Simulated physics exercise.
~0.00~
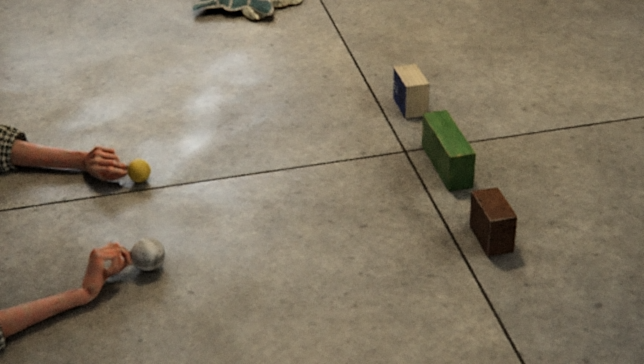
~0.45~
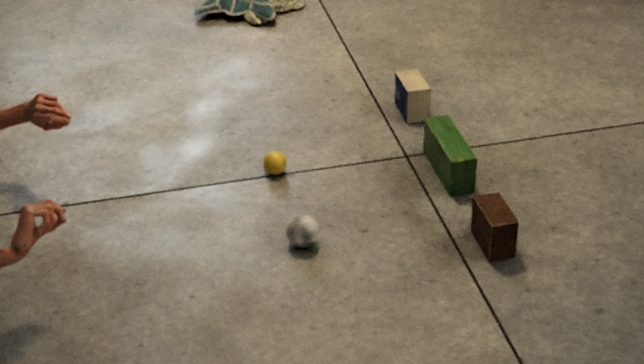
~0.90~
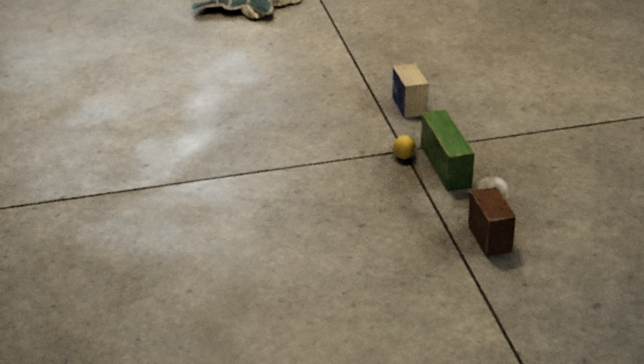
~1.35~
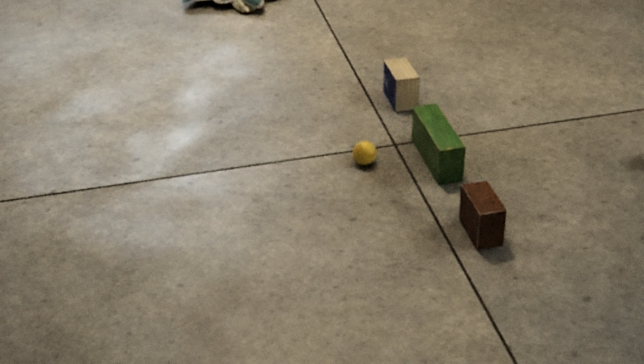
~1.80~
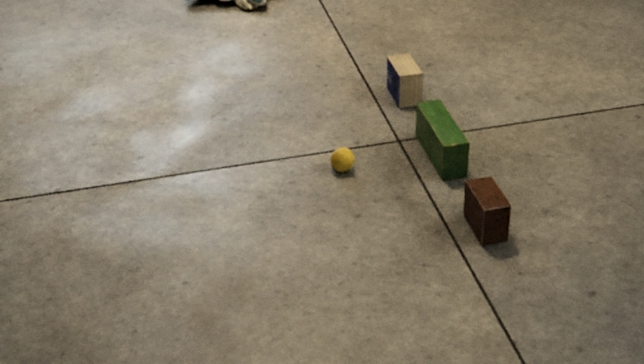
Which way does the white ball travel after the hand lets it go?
The white ball rolls to the right, passing through a gap in the row of blocks.
